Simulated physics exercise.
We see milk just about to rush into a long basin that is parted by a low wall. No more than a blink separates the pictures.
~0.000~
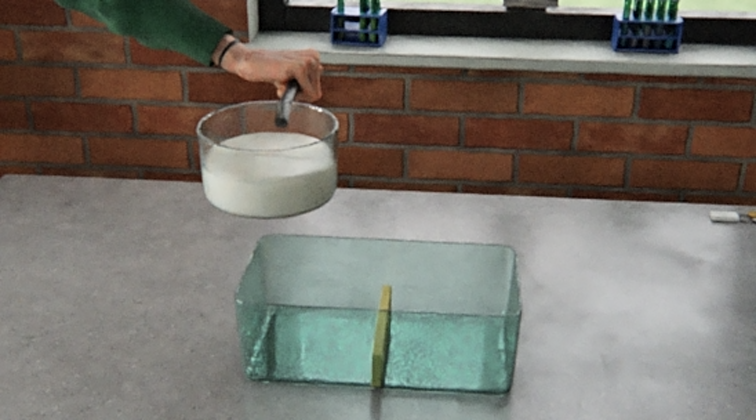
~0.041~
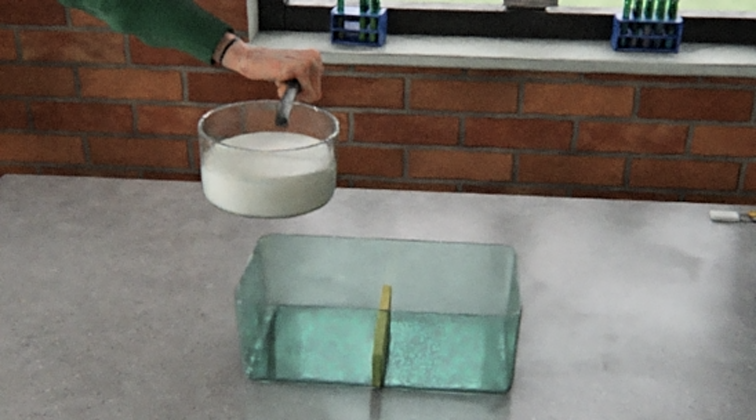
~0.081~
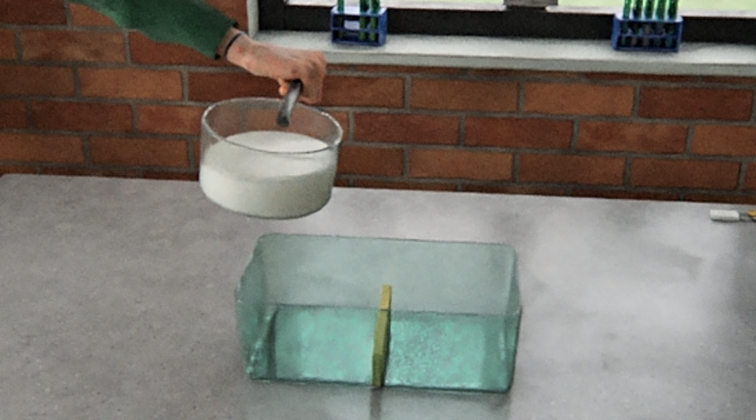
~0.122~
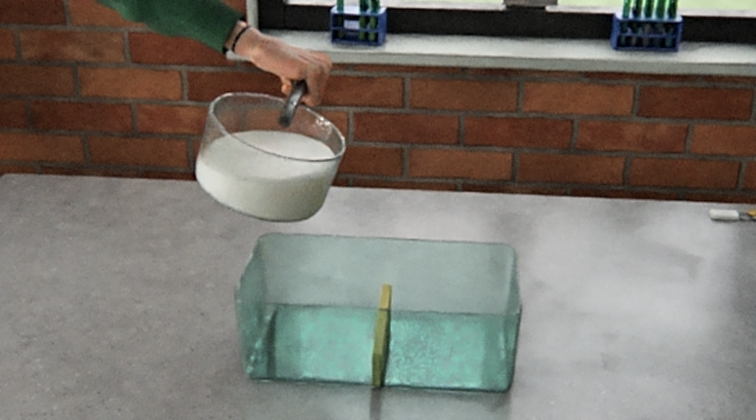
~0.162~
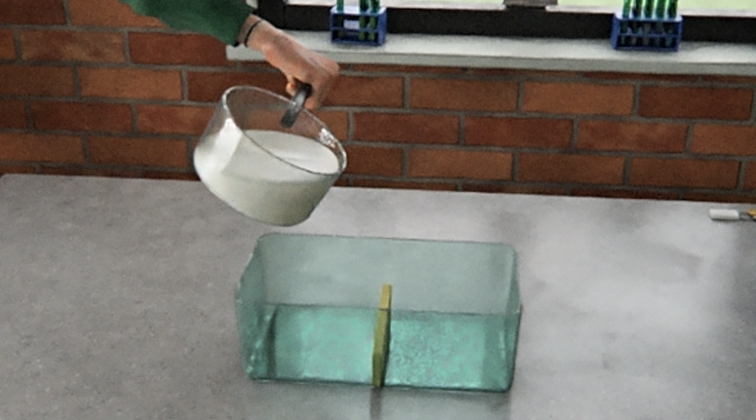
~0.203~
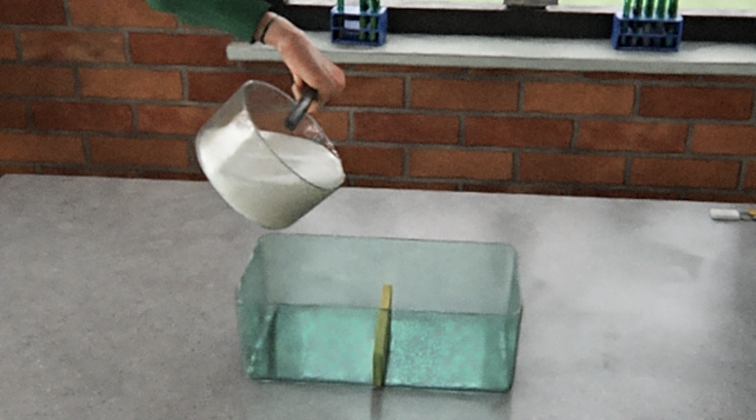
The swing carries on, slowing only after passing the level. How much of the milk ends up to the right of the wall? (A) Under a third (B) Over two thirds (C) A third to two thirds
The answer is A.
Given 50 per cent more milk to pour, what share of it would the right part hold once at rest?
That share would be some 35 parts in a hundred.
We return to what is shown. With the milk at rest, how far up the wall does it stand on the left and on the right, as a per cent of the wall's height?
Once it is still, the left part shows 50 per cent and the right part 10.
By 0.44 s the tilt is 119° and 13 per cent is still to pour, 42 is left of the wall and 4 right of it.
By 0.61 s the tilt is 122° and 1 per cent is still to pour, 72 is left of the wall and 8 right of it.
By 0.79 s the tilt is 122° and 0 per cent is still to pour, 69 is left of the wall and 16 right of it.
By 0.98 s the tilt is 122° and 0 per cent is still to pour, 72 is left of the wall and 19 right of it.
At rest 72 per cent lies left of the wall, 19 right of it and 9 outside.
